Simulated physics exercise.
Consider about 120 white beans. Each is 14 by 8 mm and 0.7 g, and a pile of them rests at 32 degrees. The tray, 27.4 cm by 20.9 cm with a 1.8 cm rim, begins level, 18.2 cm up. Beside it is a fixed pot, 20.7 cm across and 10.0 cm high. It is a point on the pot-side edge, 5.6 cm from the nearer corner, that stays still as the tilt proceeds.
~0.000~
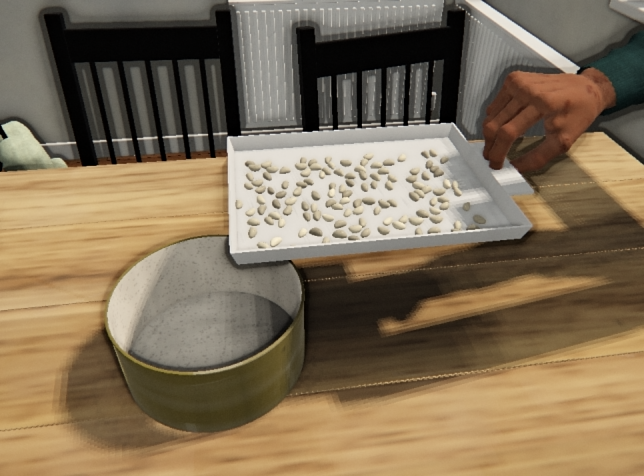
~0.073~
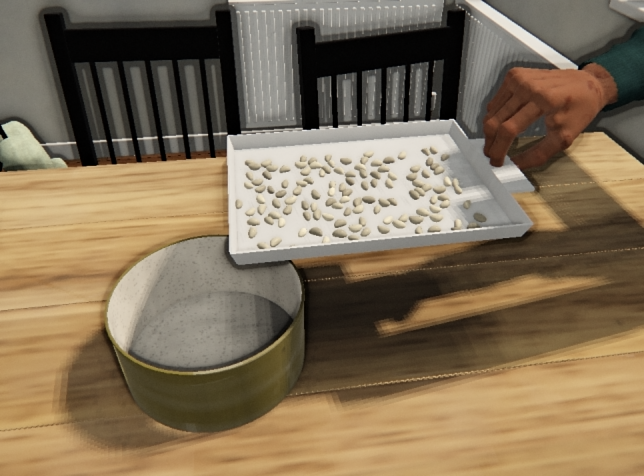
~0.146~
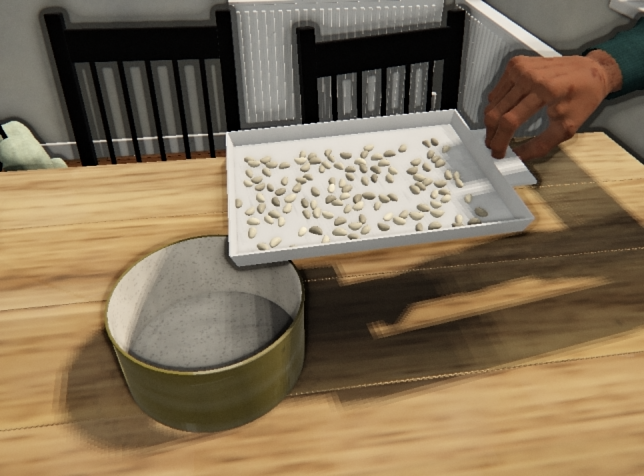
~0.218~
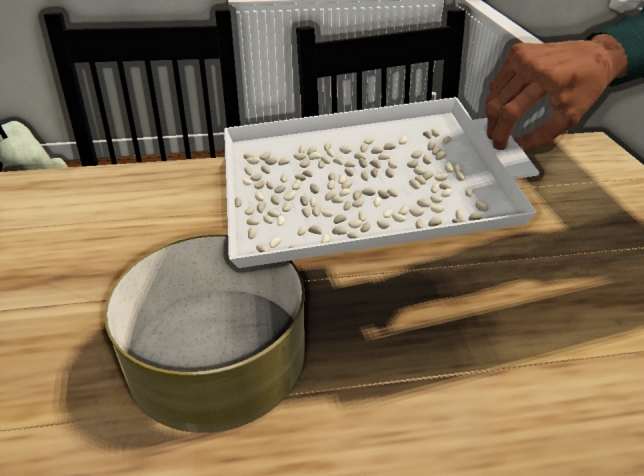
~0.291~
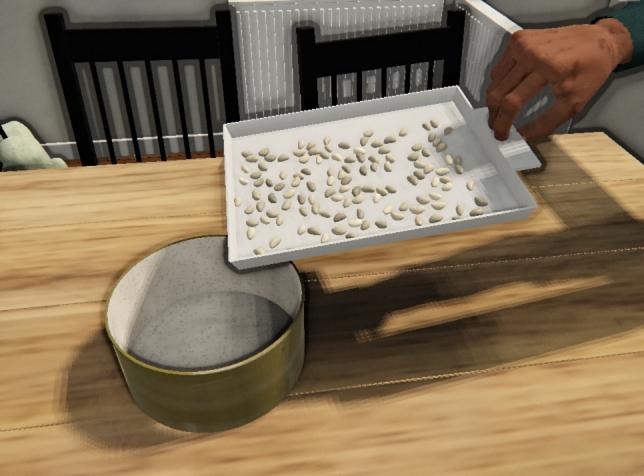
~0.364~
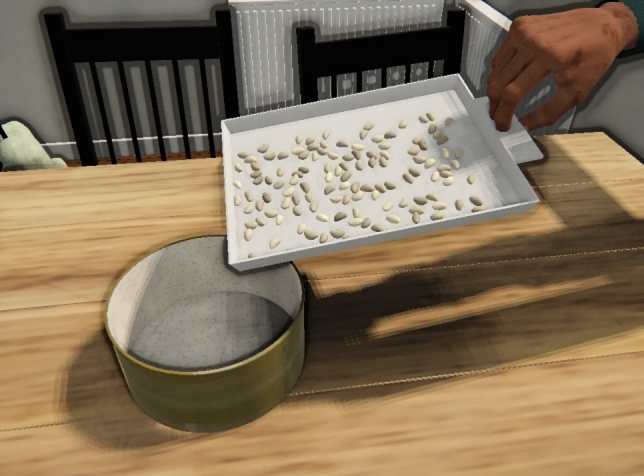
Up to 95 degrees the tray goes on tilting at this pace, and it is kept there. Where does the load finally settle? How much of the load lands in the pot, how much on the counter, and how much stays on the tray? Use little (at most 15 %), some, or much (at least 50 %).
Pot - much, counter - little, left on the tray - little.
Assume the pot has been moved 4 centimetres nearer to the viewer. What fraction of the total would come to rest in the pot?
I'd say some 100 per cent would end up there.
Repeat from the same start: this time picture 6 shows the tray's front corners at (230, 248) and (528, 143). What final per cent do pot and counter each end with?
That works out as pot 70 and counter 30.
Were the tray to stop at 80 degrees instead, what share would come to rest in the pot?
About 90 in a hundred would end up in the pot.
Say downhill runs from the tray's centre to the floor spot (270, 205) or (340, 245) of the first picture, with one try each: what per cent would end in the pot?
First try: Around 90 percent; second try: Around 65 percent.
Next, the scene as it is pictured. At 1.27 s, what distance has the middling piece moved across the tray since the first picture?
Roughly 7 cm.
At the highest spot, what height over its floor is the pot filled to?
Close to 1.5 cm up.
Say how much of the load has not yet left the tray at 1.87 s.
95%, roughly.
After 1.27 s, tilt 51 degrees; the tray holds 100 %, the pot 0 %.
After 1.87 s, tilt 76 degrees; the tray holds 95 %, the pot 5 %.
After 2.52 s, tilt 95 degrees; the tray holds 0 %, the pot 95 %.
By 3.2 s all is still; pot 95 %, counter 5 %, tray 0 %.
